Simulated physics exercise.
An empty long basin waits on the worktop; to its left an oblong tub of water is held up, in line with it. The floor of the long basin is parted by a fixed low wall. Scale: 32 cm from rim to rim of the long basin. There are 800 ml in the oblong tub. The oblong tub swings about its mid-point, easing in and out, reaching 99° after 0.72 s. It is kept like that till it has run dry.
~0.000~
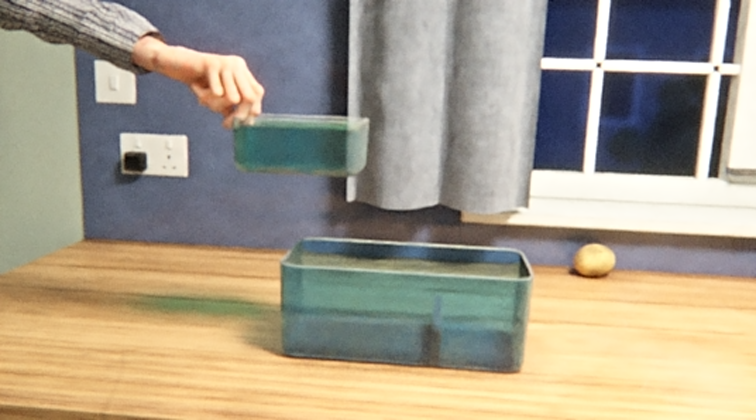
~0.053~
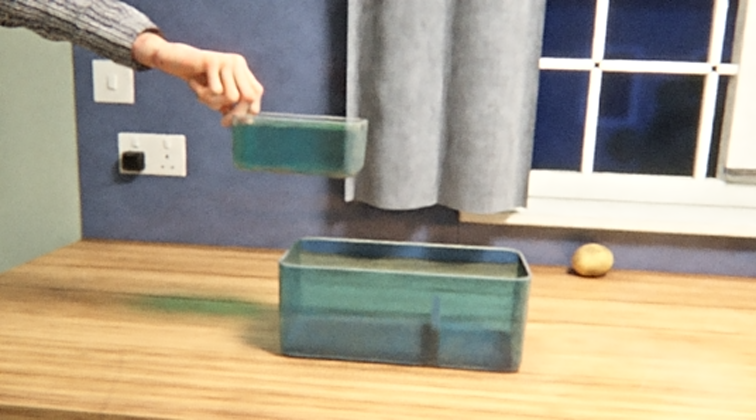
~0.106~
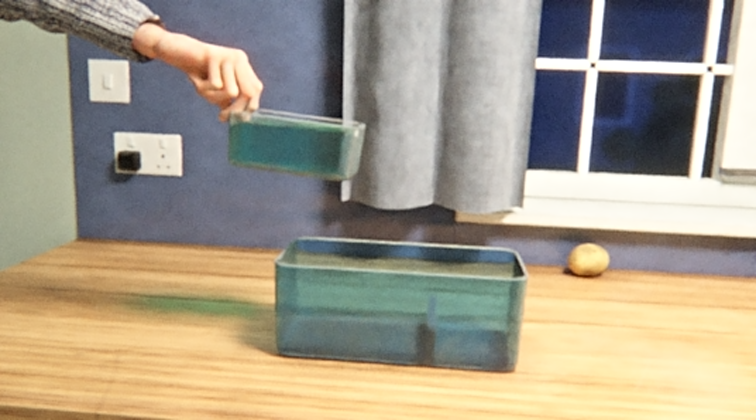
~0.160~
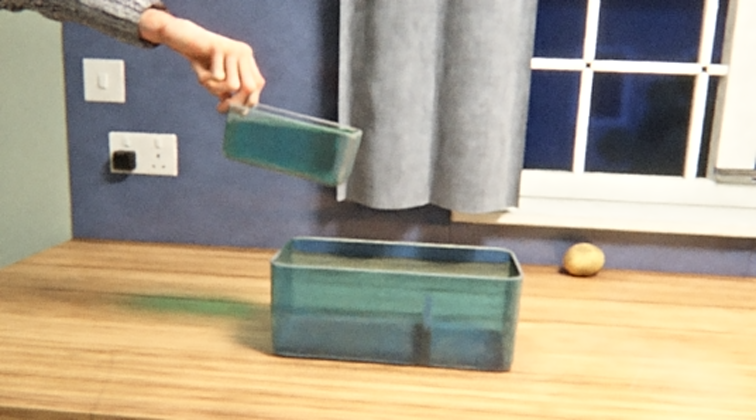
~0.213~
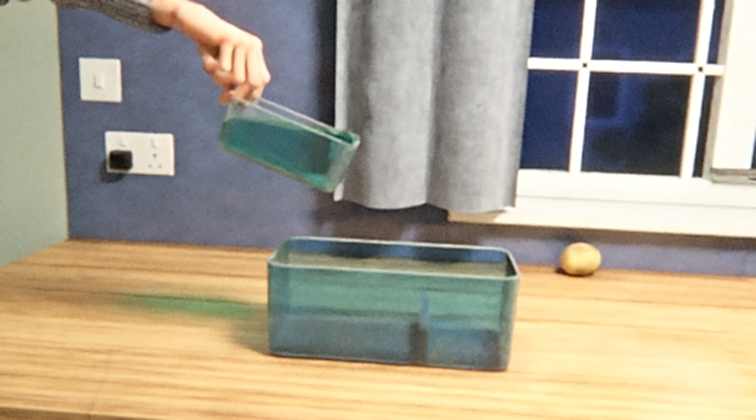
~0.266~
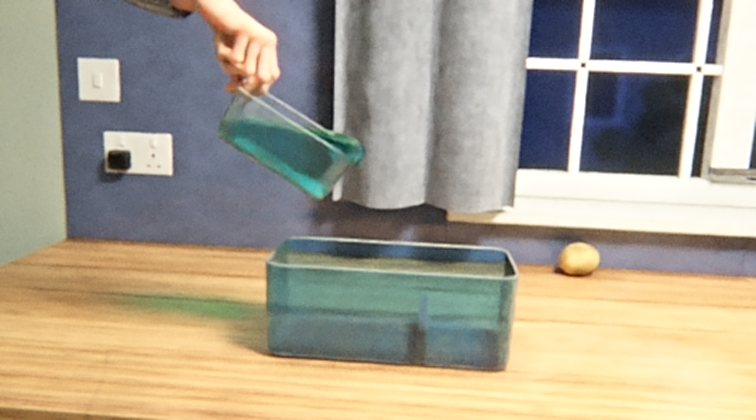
The clip shows a hand holding an oblong tub of blue-green water above and left of a long basin on a wooden worktop, then tilting it steadily down to the right until the water reaches its lower edge.
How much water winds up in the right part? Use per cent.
The far part has some 7 per cent.
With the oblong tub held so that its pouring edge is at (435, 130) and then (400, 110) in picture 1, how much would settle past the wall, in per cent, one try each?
First 65, then 55 per cent.
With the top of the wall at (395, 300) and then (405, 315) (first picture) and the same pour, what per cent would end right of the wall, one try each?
First 65, then 60 per cent.
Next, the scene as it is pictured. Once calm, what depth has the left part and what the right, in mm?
Left about 24 mm, right about 4 mm.
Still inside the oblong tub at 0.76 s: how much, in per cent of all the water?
About 4 per cent.
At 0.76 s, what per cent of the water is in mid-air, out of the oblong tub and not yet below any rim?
Near 6 in a hundred.
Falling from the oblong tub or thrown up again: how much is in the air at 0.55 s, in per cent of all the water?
About 44 per cent.
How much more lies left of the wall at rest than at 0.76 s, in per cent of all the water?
About 1 per cent.
After 0.55 s the tilt is 86° and 17 per cent is still to pour, 38 is left of the wall and 1 right of it.
After 0.76 s the tilt is 99° and 4 per cent is still to pour, 83 is left of the wall and 3 right of it.
After 0.98 s the tilt is 99° and 1 per cent is still to pour, 82 is left of the wall and 7 right of it.
After 1.22 s the tilt is 99° and 0 per cent is still to pour, 84 is left of the wall and 7 right of it.
In the end 84 per cent lies left of the wall, 7 right of it and 9 outside.
